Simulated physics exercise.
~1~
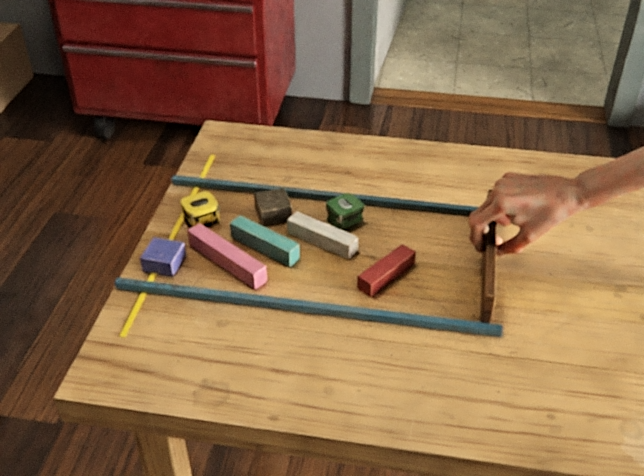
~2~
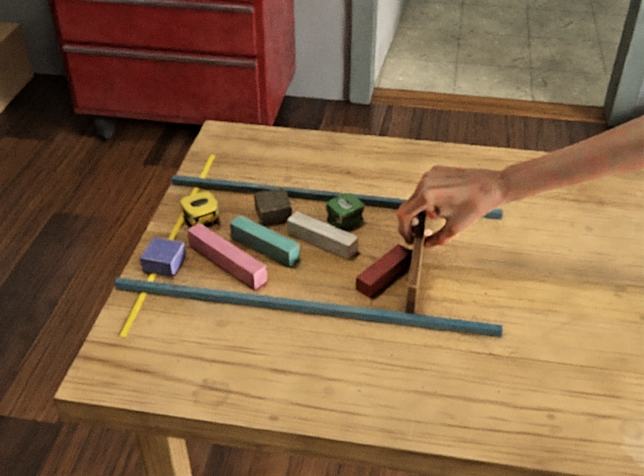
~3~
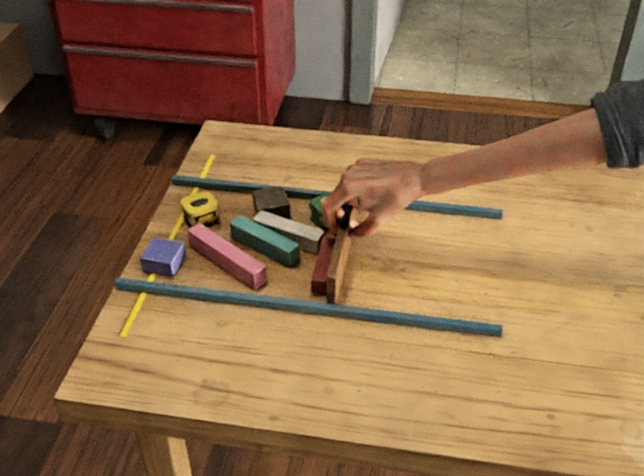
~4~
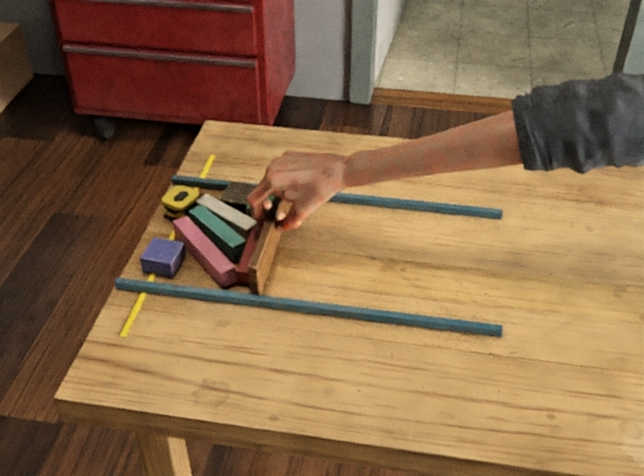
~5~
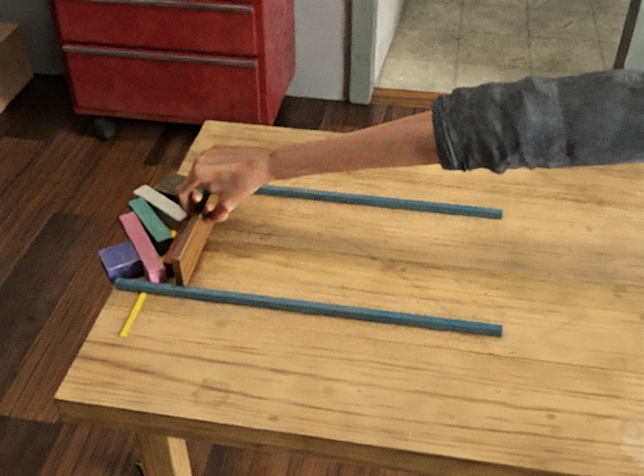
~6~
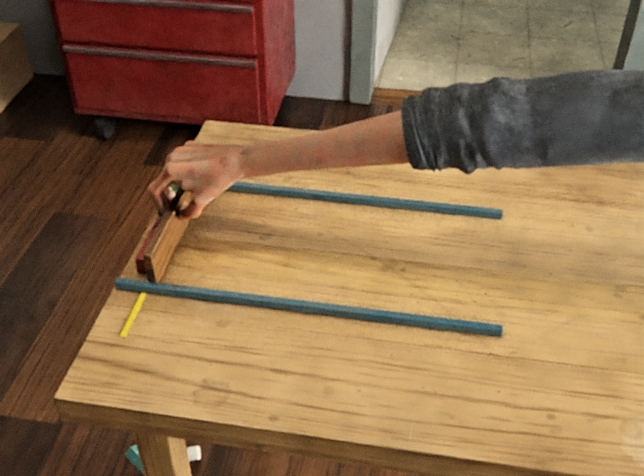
A hand swept a wooden board leftward between two blue strips on a table, gathering colorful blocks and bars and pushing them over the edge, until the board stopped near the yellow tape with the tabletop cleared of them.
